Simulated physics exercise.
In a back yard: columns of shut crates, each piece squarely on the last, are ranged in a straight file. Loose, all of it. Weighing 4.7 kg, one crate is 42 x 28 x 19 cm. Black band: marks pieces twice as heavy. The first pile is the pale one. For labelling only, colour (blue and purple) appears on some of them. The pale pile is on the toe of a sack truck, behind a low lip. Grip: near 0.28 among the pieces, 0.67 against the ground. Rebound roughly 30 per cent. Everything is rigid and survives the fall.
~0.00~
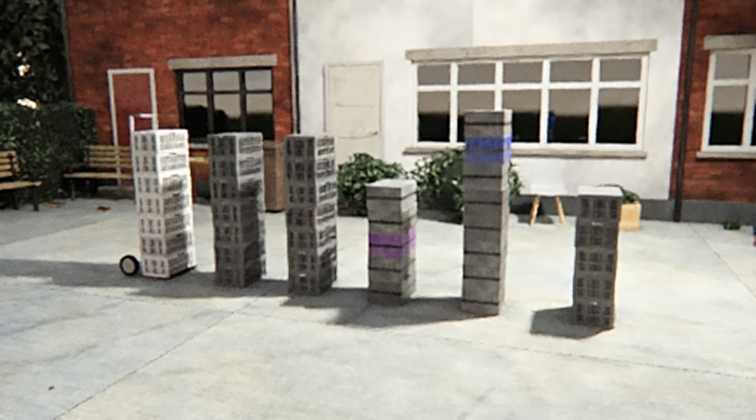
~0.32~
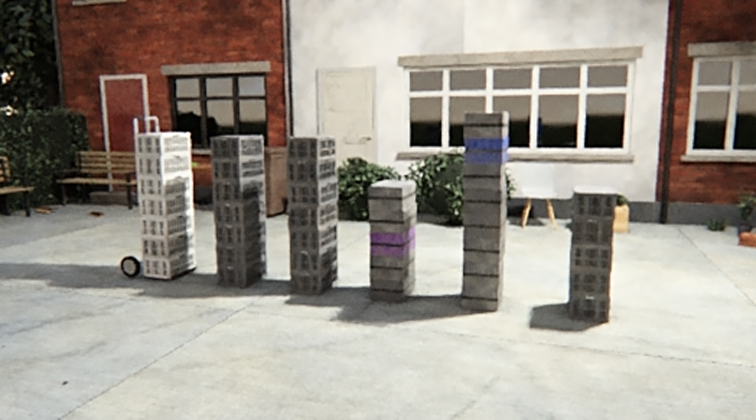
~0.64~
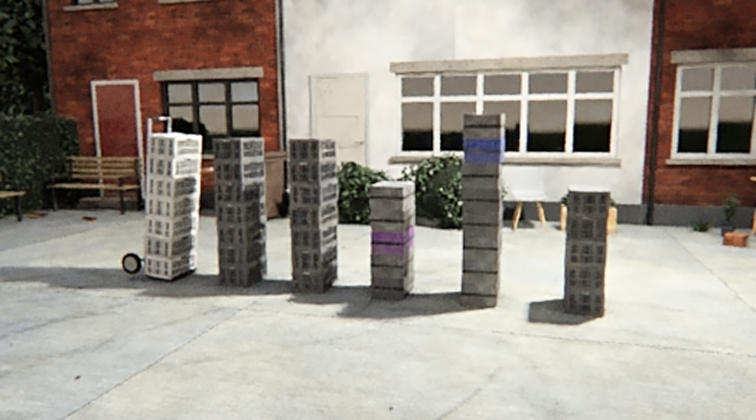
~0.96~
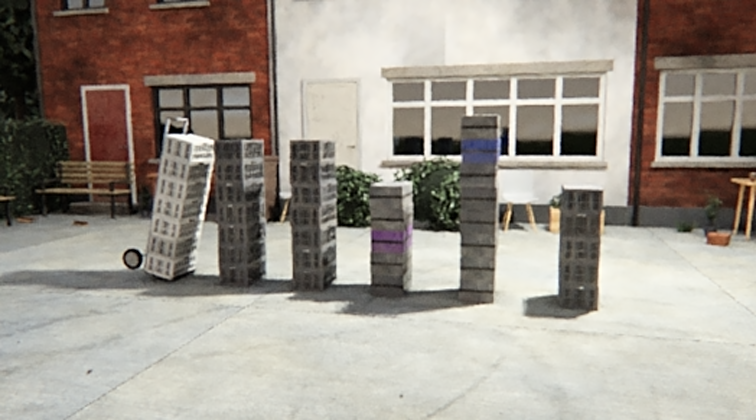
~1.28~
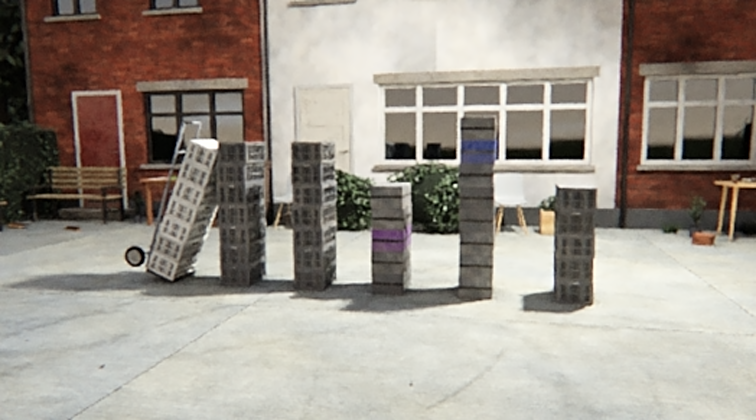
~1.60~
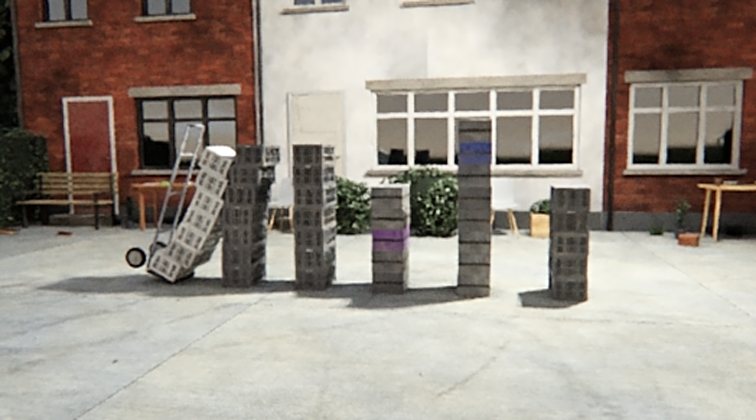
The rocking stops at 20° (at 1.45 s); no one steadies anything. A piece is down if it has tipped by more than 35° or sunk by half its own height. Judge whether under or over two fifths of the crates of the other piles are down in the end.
Over two fifths are down.
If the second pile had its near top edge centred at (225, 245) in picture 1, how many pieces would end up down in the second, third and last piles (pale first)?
Down by pile: Second 0, third 0, last 0.
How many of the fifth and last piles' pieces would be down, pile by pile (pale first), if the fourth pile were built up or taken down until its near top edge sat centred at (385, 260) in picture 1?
Counts down - fifth: 0; last: 0.
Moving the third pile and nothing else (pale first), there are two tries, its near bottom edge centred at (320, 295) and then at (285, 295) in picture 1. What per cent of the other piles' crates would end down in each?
Try 1: 80 %; try 2: 90 %.
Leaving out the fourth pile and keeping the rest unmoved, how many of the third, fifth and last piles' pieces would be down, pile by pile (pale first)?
The third pile would have 7 down, the fifth 7 and the last 4.
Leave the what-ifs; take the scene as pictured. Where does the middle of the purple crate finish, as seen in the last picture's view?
About pixel (453, 261).
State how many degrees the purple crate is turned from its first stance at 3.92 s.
Tilt from start: Approx. 40 degrees.
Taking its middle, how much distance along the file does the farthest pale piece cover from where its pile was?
Roughly 140 cm.
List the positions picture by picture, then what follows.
In the first frame (each place is the centre of the face we see best; the camera moves round a little), truck frame 0° forward; purple crate (385, 246); blue crate (484, 151); the others all in place.
The second frame shows truck frame 1° forward; blue crate (483, 151).
The third frame shows truck frame 6° forward, top of the pale pile leaning 6°; blue crate (482, 151); the others all in place.
The fourth frame shows truck frame (164, 150) 14° forward, top of the pale pile leaning 14°; blue crate (479, 151); the others all in place.
The fifth frame shows truck frame (176, 152) 19° forward, top of the pale pile leaning 23°; blue crate (477, 152); one has shifted.
The sixth frame shows truck frame (180, 155) 20° forward, top of the pale pile leaning 27°; blue crate (475, 153); purple crate (387, 240); 4 have shifted.
By 2.44 s, 7 of the pale pile down; 7 of the 32 other crates down.
By 3.92 s, 7 of the pale pile down; 25 of the 32 other crates down; blue crate tilted 39°, 26 cm lower; purple crate tilted 39°, 21 cm lower.
When it is over (6.0 s), 7 of the pale pile down; 29 of the 32 other crates down; blue crate on its side; purple crate tilted 39°, 21 cm lower. That is 91 per cent. In pixels of the last frame, middles, blue crate near (748, 285), purple crate near (453, 261).
